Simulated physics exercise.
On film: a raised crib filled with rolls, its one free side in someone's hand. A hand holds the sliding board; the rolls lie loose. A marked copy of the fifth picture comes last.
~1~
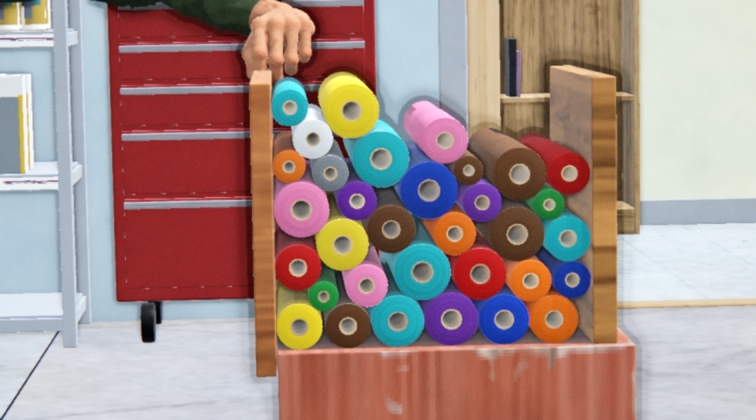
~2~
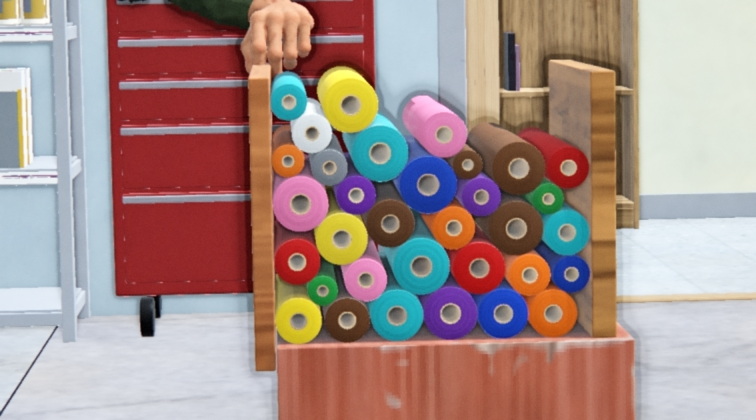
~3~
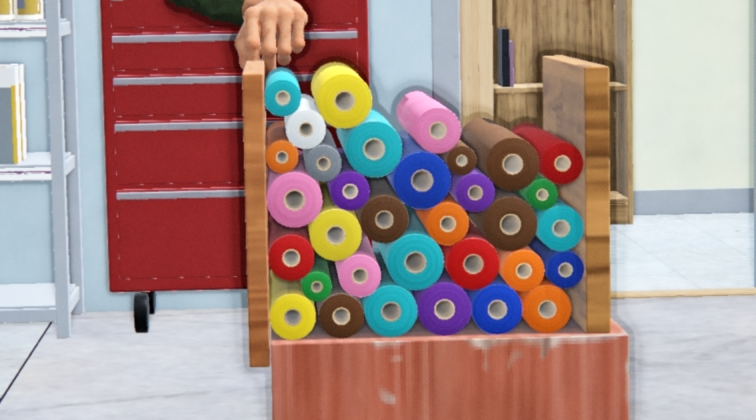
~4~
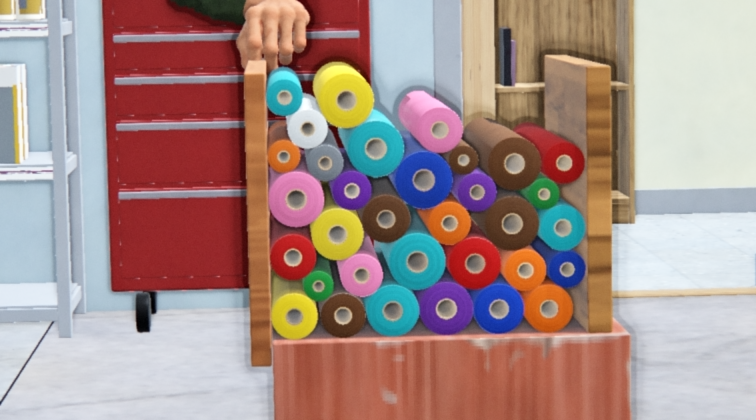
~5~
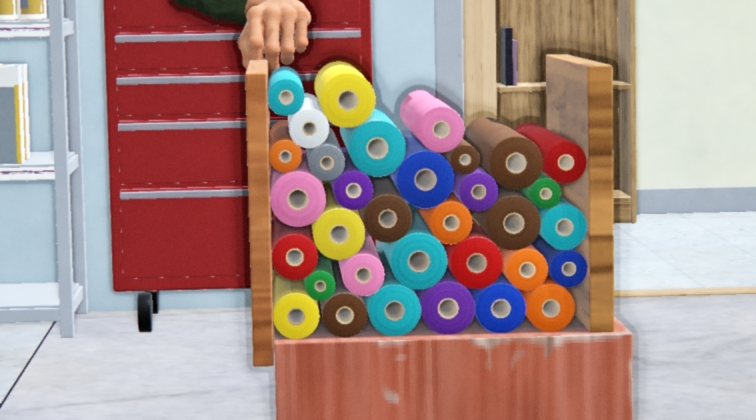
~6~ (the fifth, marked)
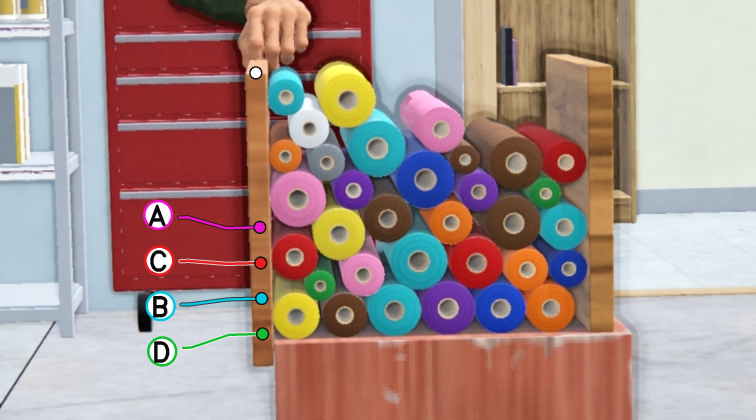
Nothing in the stack visibly moves; only the whole view shifts very slightly, as if the camera wavers a little. It faces a workshop-like room straight on, with a red drawer cabinet behind at left and wooden shelves at right. Yellow, turquoise, pink, brown, blue and other rolls lie between two wooden boards on a reddish block, while a hand stays on the left board's top.
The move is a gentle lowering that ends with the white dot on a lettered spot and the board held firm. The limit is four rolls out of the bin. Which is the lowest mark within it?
No lower than A.
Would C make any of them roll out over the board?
At C: Yes.
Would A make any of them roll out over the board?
At A: Yes.
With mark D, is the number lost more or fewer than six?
At D, more than six.
On the copy, A at (260, 227); B at (262, 299); C at (261, 263); D at (263, 334); the white dot at (256, 73).
On A. First, top of the board (268, 143).
Then, top of the board (270, 223).
Finally, top of the board (270, 226), four out over the board.
By contrast, B more than four out over the board; C more than four out over the board; D more than four out over the board.
